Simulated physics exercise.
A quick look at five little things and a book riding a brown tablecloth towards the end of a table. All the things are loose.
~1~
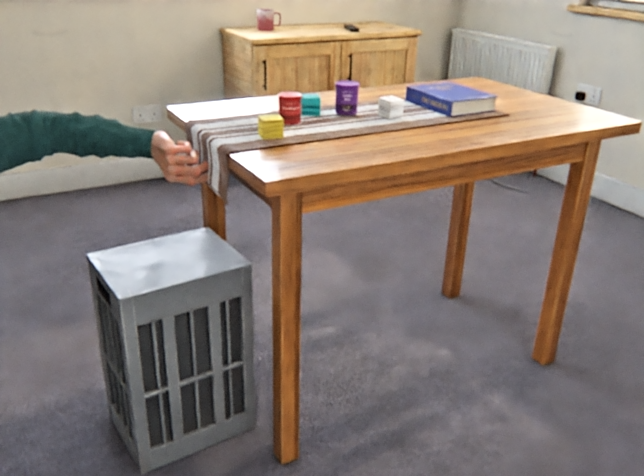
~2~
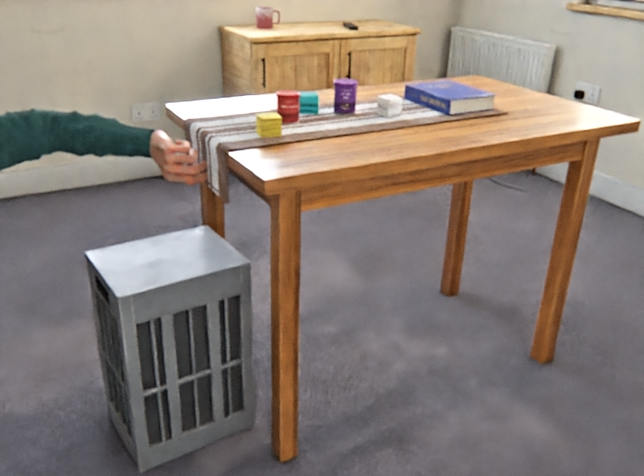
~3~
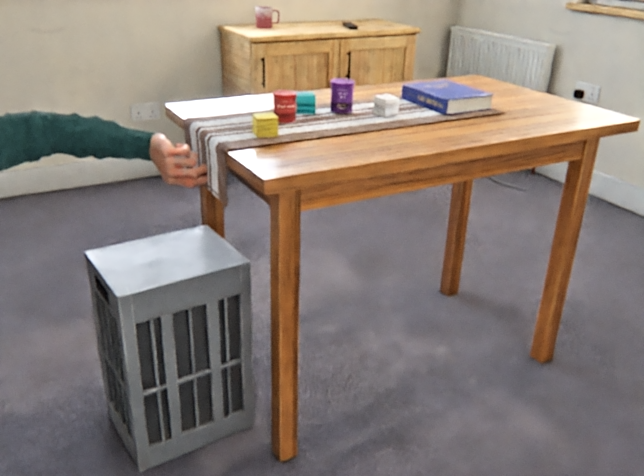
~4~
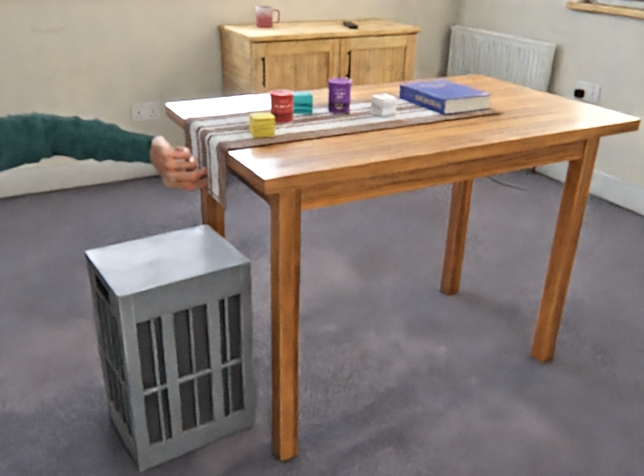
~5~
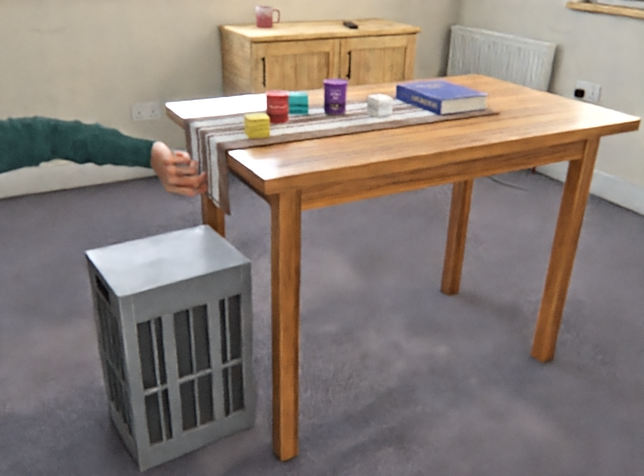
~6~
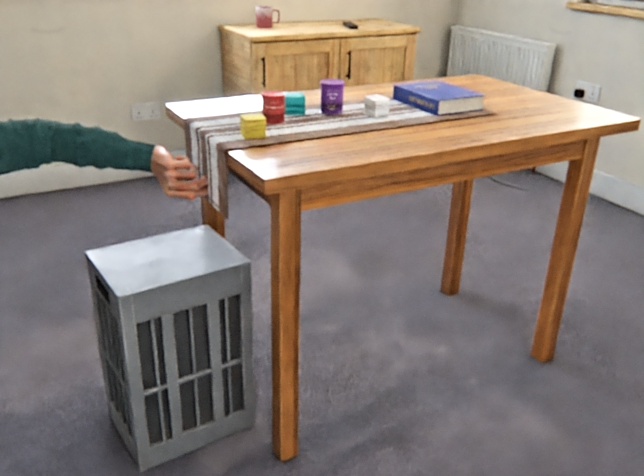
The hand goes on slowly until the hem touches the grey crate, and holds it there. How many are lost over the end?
The count of fallen things is one.
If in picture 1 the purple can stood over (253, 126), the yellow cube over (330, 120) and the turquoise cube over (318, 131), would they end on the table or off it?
The purple can comes down, the yellow cube holds on, the turquoise cube survives.
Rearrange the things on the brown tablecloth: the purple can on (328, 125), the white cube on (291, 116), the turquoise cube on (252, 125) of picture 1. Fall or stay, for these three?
The purple can stays on; the white cube remains up; the turquoise cube goes over.
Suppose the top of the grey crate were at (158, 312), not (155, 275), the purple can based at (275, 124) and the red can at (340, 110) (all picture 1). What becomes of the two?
The purple can tumbles off; the red can stays on.
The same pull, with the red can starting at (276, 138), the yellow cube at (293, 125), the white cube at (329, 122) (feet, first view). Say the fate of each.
The red can comes down, the yellow cube survives, the white cube stays on.
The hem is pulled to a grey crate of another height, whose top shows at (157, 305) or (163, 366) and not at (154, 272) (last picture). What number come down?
Then 2 and 4.
Early on, hem near (207, 217); all still up.
Midway, hem on the crate; yellow cube gone.
Finally, hem on the crate; yellow cube gone. It carries off one.
